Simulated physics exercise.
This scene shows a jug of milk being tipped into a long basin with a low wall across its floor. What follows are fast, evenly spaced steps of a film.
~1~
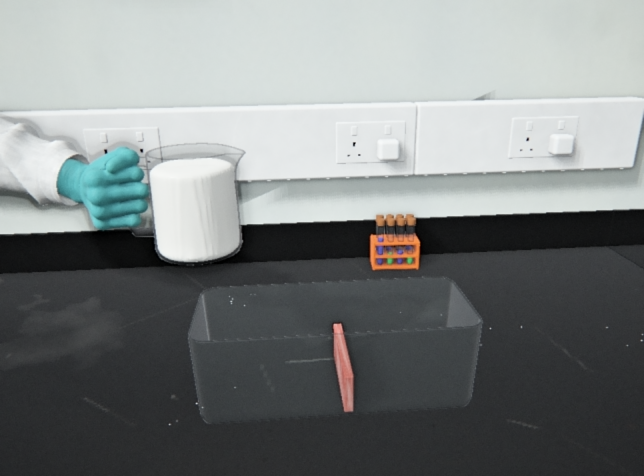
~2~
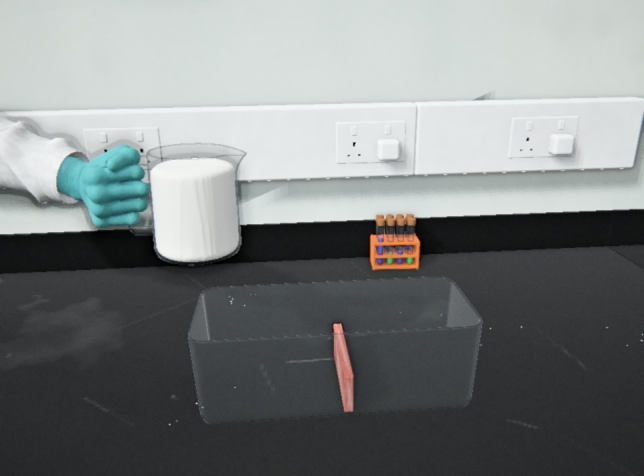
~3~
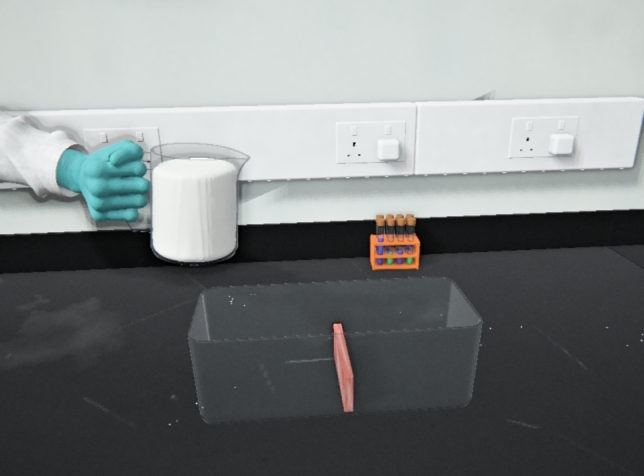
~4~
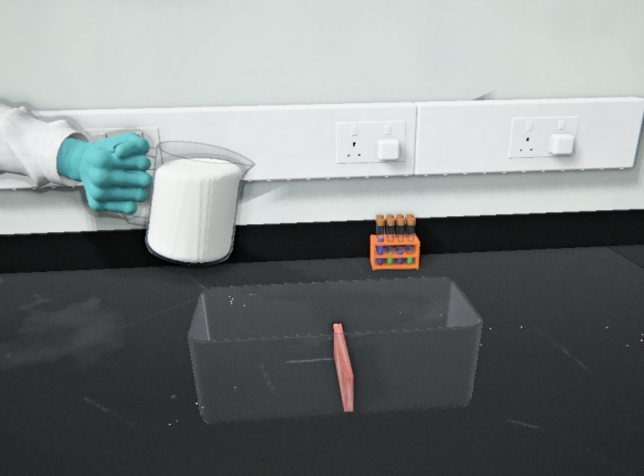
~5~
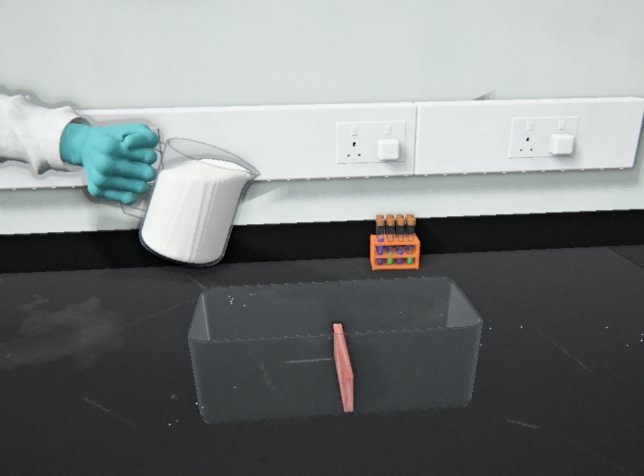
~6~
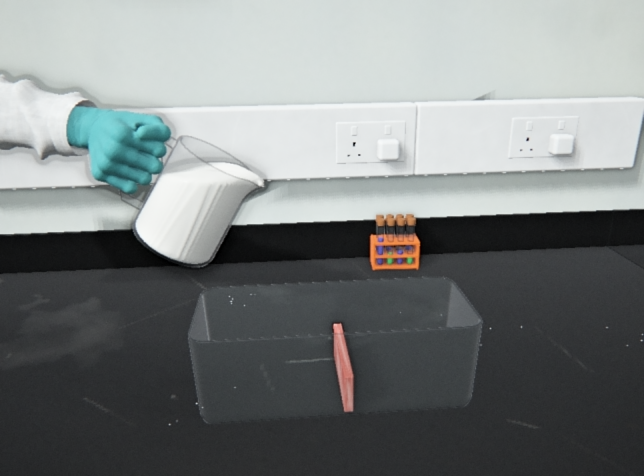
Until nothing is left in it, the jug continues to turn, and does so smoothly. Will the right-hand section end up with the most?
No, the left-hand one will.
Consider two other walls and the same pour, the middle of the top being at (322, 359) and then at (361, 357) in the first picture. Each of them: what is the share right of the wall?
Note: Roughly 40 % in case one, 10 % in case two.
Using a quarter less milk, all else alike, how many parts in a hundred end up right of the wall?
Some 5 parts in a hundred.
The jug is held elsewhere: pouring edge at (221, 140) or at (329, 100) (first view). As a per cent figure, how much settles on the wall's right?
First place gives some 5 %, second place some 90 %.
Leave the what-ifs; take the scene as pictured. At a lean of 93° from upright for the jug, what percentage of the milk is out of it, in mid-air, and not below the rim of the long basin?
About 25 per cent.
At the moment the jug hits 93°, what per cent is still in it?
Around 65 in a hundred.
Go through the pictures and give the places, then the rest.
Tilt 0°; pouring edge (245, 151); surface from (152, 167) to (234, 165); the long basin's rim runs from (196, 314) to (466, 300); the wall's top is at (343, 349), in the first picture.
Tilt 1°; pouring edge (246, 152); surface from (153, 167) to (235, 166), in the second picture.
Tilt 6°; pouring edge (250, 157); surface from (155, 166) to (238, 167), in the third picture.
Tilt 12°; pouring edge (255, 163); surface from (158, 169) to (243, 168), in the fourth picture.
Tilt 21°; pouring edge (261, 173); surface from (158, 183) to (252, 171), in the fifth picture.
Tilt 32°; pouring edge (265, 186); surface from (150, 194) to (257, 175); 1 per cent is over the edge, in the sixth picture.
A moment on, the tilt is 93° and 64 per cent is still to pour, 12 is left of the wall and 0 right of it.
Next, the tilt is 109° and 17 per cent is still to pour, 63 is left of the wall and 0 right of it.
Then the tilt is 109° and 2 per cent is still to pour, 84 is left of the wall and 2 right of it.
Later the tilt is 109° and 0 per cent is still to pour, 90 is left of the wall and 3 right of it.
Finally, 91 per cent lies left of the wall, 3 right of it and 6 outside.
